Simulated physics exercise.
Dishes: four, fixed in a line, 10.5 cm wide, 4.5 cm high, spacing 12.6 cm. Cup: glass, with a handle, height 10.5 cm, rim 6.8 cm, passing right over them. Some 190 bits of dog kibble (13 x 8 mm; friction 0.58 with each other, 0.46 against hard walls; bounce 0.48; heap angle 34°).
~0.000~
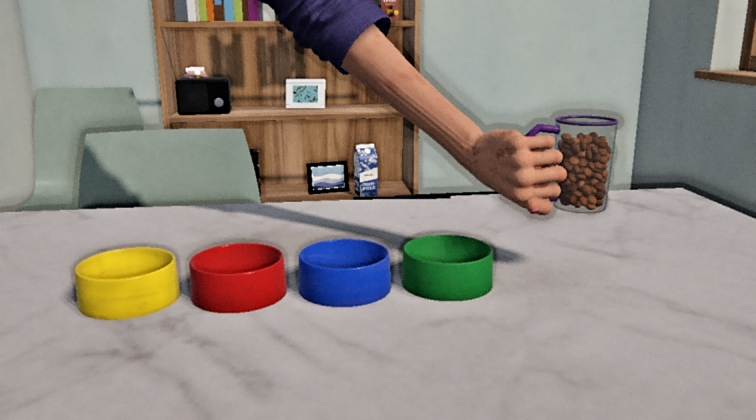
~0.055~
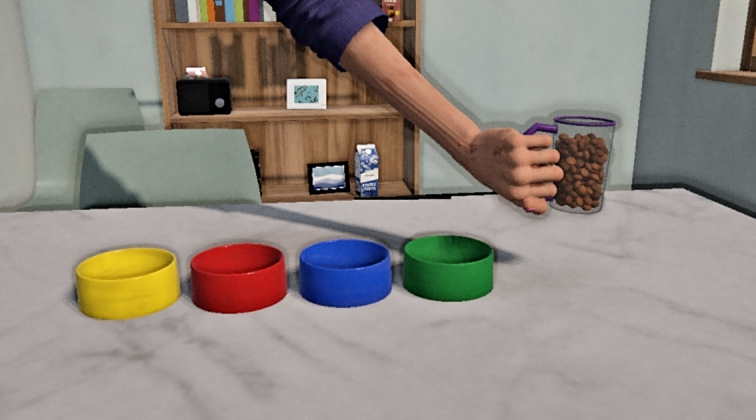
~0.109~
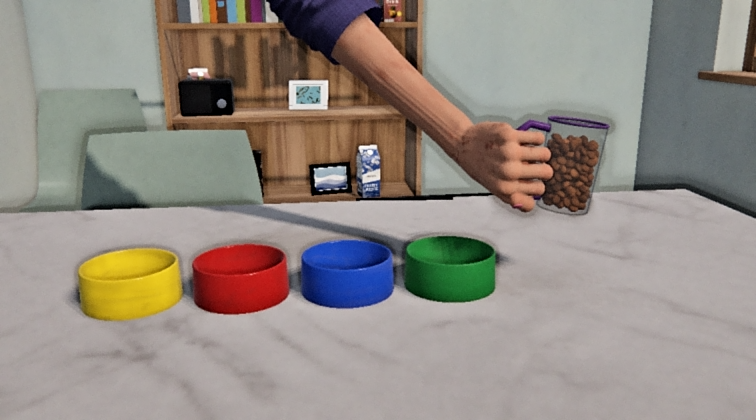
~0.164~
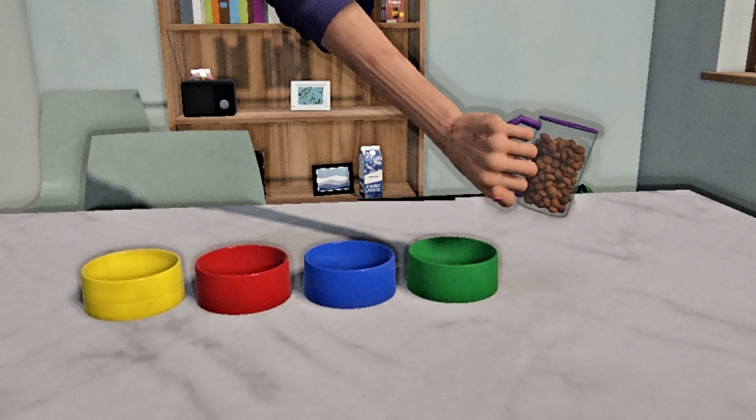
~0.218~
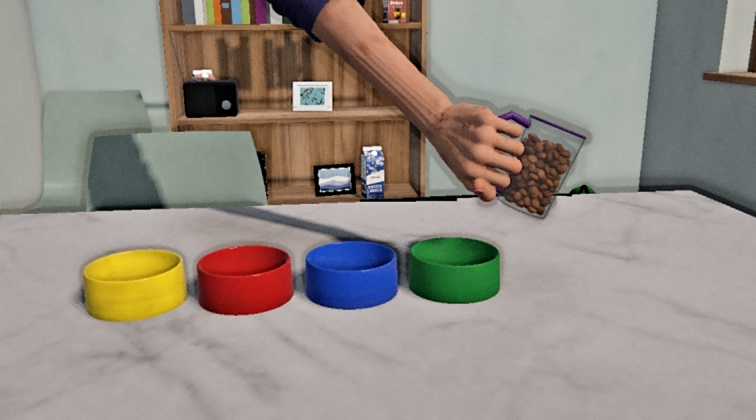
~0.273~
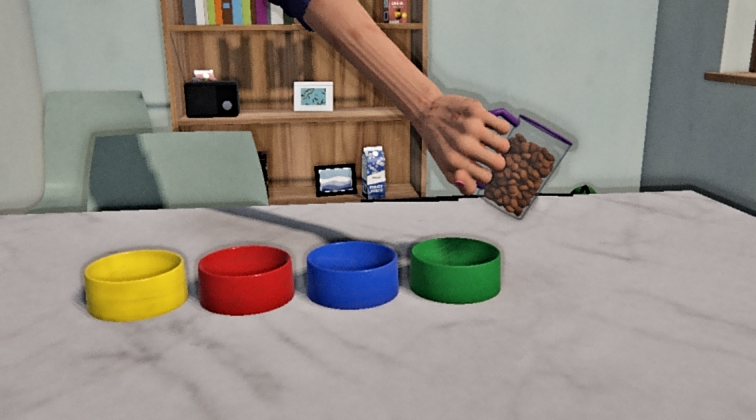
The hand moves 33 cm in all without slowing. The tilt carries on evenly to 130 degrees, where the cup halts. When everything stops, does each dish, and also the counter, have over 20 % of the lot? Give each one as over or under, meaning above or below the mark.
Red: Under, blue: Over, green: Under, yellow: Under, counter: Under.
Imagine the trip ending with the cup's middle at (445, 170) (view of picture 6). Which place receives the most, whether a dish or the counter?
Most of it ends up at green.
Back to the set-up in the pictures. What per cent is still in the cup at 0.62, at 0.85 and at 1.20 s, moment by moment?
Roughly 100, then 90, then 25.
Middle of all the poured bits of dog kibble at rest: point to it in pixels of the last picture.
Somewhere around (361, 274) in the final frame.
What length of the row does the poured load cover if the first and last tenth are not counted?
The stretch is around 6 cm long.
Then, at 0.62 s, tilt 78 degrees; cup holds 100 %.
After 0.85 s, tilt 111 degrees; cup holds 90 %, blue 5 %.
After 1.20 s, tilt 130 degrees; cup holds 25 %, blue 70 %.
In the end, at 1.8 s, red 0 %, blue 100 %, green 0 %, yellow 0 %, counter 0 %.
